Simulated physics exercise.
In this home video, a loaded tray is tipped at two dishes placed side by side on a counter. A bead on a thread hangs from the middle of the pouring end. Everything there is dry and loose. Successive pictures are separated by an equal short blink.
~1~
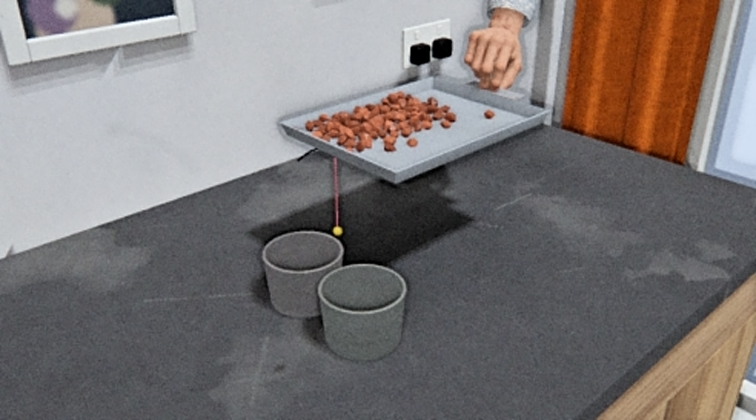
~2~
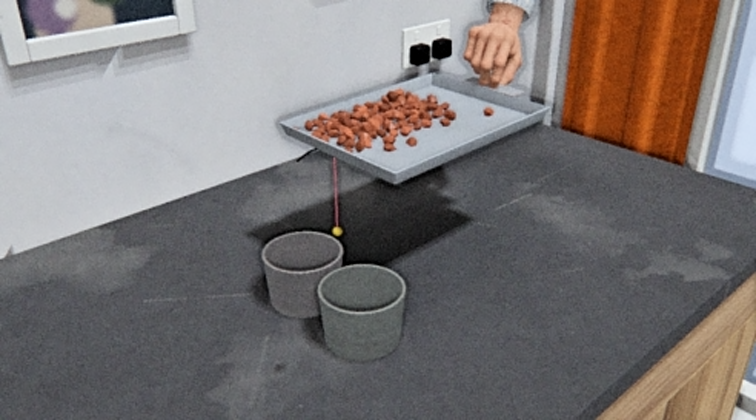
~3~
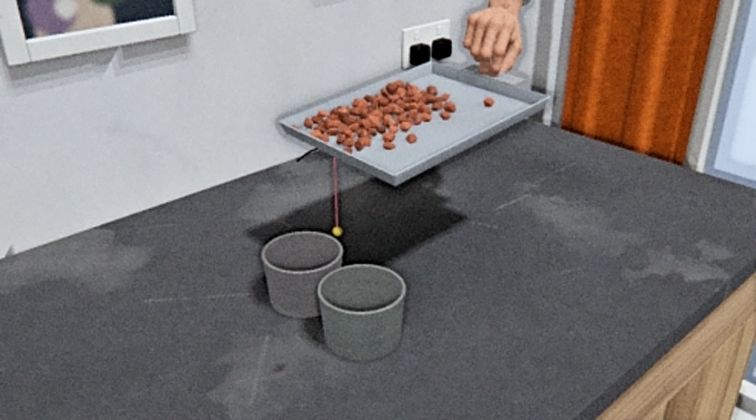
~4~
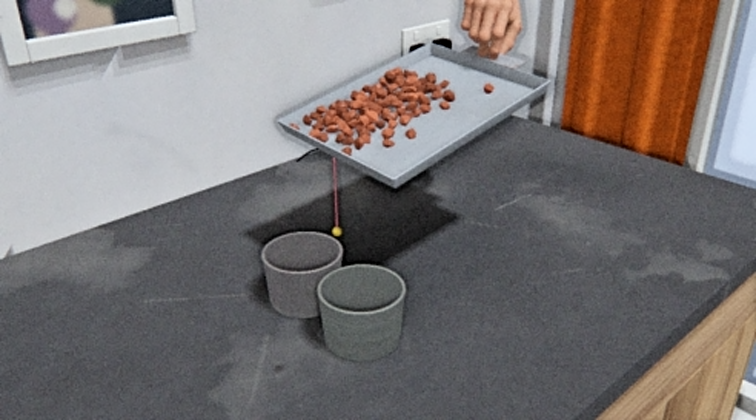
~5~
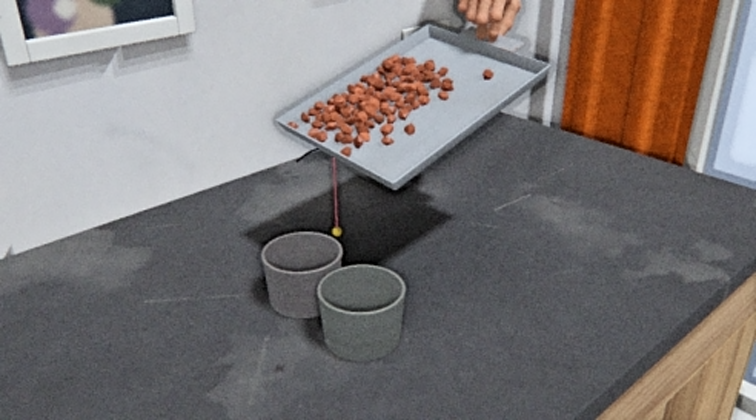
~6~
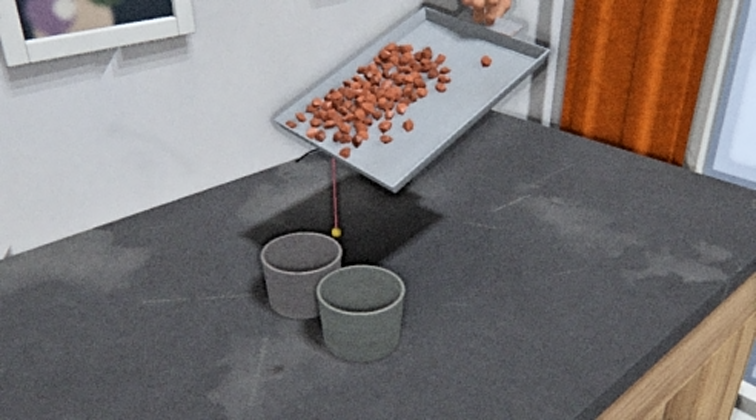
A hand raising the far end of a grey tray of reddish-brown chunks, tilting it steadily toward two dishes on a dark counter.
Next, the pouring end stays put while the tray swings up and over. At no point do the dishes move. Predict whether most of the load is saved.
In the end the dishes save the greater share of it.
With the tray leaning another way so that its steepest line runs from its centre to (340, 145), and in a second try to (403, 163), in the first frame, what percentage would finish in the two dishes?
About 40 % and 50 %.
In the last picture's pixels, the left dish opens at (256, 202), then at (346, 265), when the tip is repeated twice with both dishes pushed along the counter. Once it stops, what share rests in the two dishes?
Near 0 % and 60 %.
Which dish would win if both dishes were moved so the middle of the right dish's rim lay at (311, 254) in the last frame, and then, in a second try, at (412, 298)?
In turn: The right-side dish; the left-side dish.
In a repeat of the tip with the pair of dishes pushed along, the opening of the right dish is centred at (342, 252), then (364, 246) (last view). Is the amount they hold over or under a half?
At place one the minor share; at place two the minor share.
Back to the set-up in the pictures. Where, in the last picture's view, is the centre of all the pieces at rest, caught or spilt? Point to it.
Near (349, 324), more or less.
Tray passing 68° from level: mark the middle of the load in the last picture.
Centre estimate: (347, 146).
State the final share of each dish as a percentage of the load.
The share is 30 per cent in the left dish and 50 per cent in the right dish.
Shortly afterwards, tray tipped steeply; all but a few on the tray; a little in the air.
Next, tray tipped past a quarter turn; only a few on the tray; near half in the right dish; near a quarter in the left dish; a little outside both; near a quarter in the air.
Some moments later, tray tipped past a quarter turn; near half in the right dish; near a quarter in the left dish; near a quarter outside both.
In the end, tray tipped past a quarter turn; near half in the right dish; near a quarter in the left dish; near a quarter outside both.
